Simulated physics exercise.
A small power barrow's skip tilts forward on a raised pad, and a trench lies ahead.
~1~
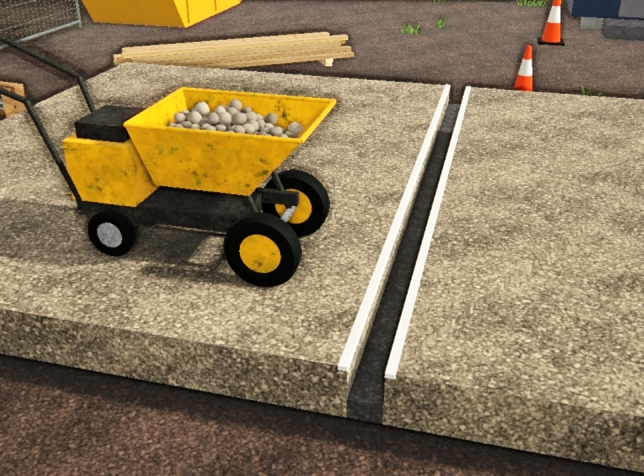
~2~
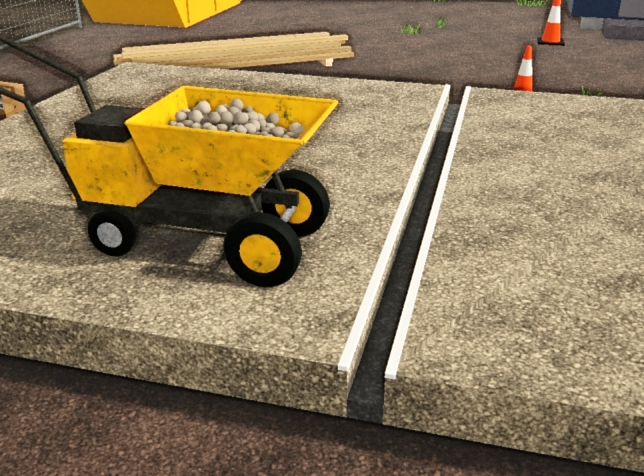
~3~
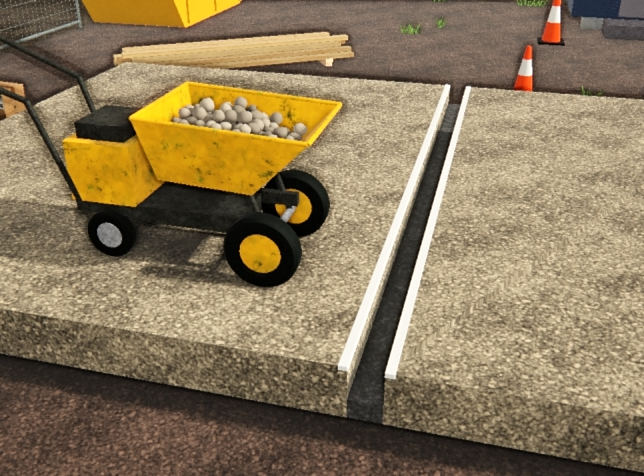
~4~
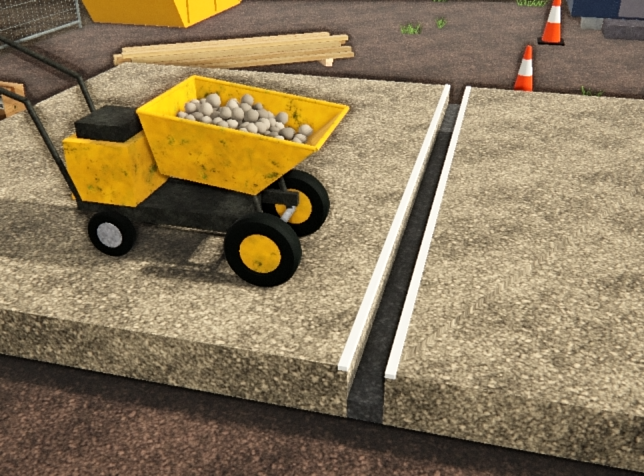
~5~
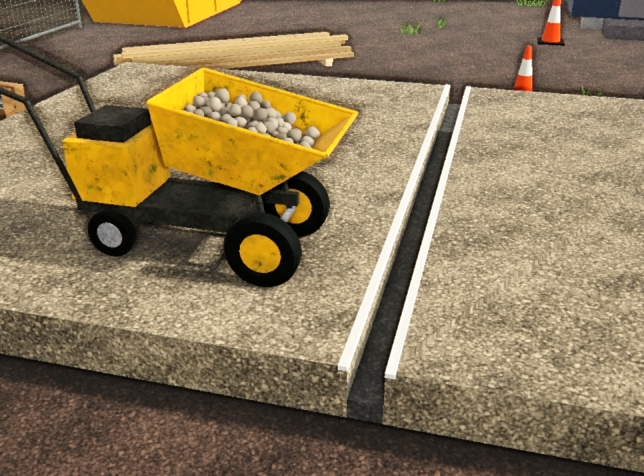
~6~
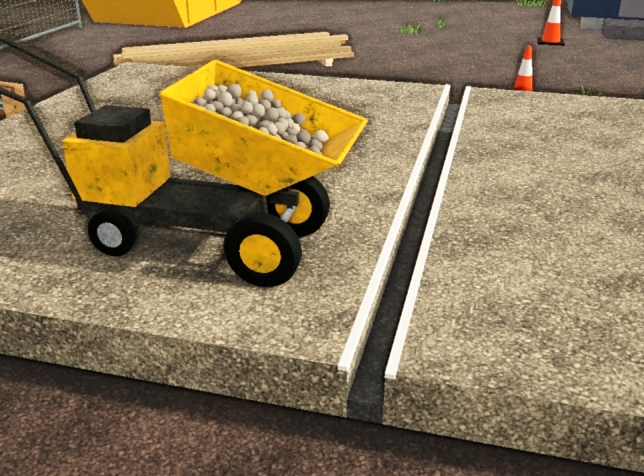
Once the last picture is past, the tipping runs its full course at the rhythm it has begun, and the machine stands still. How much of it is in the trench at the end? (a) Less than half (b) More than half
The answer is a.
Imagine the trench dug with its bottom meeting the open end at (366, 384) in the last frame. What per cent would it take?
Estimated share: Approx. 10 %.
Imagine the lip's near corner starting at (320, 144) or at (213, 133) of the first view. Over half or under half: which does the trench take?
A minority at the first place, then a minority at the second.
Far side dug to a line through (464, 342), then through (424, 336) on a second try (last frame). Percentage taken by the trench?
Roughly 100 percent first and 60 percent second.
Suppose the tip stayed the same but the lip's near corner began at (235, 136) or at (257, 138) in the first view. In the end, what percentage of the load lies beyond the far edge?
It comes out near 10 in a hundred for the first and near 20 in a hundred for the second.
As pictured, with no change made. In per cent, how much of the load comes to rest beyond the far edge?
Result: Some 60 % of the load.
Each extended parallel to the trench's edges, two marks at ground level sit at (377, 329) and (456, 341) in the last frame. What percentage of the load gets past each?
That's 80 per cent for the first and 30 per cent for the second.
Shortly afterwards, skip tipped steeply; the whole lot in the skip.
Next, skip tipped right over; near two thirds in the skip; a little in or heaped over the trench; near a quarter beyond it; only a few falling.
Some moments later, skip tipped right over; a little in the skip; near a quarter in or heaped over the trench; near two thirds beyond it.
In the end, skip tipped right over; a little in the skip; near a quarter in or heaped over the trench; near two thirds beyond it.
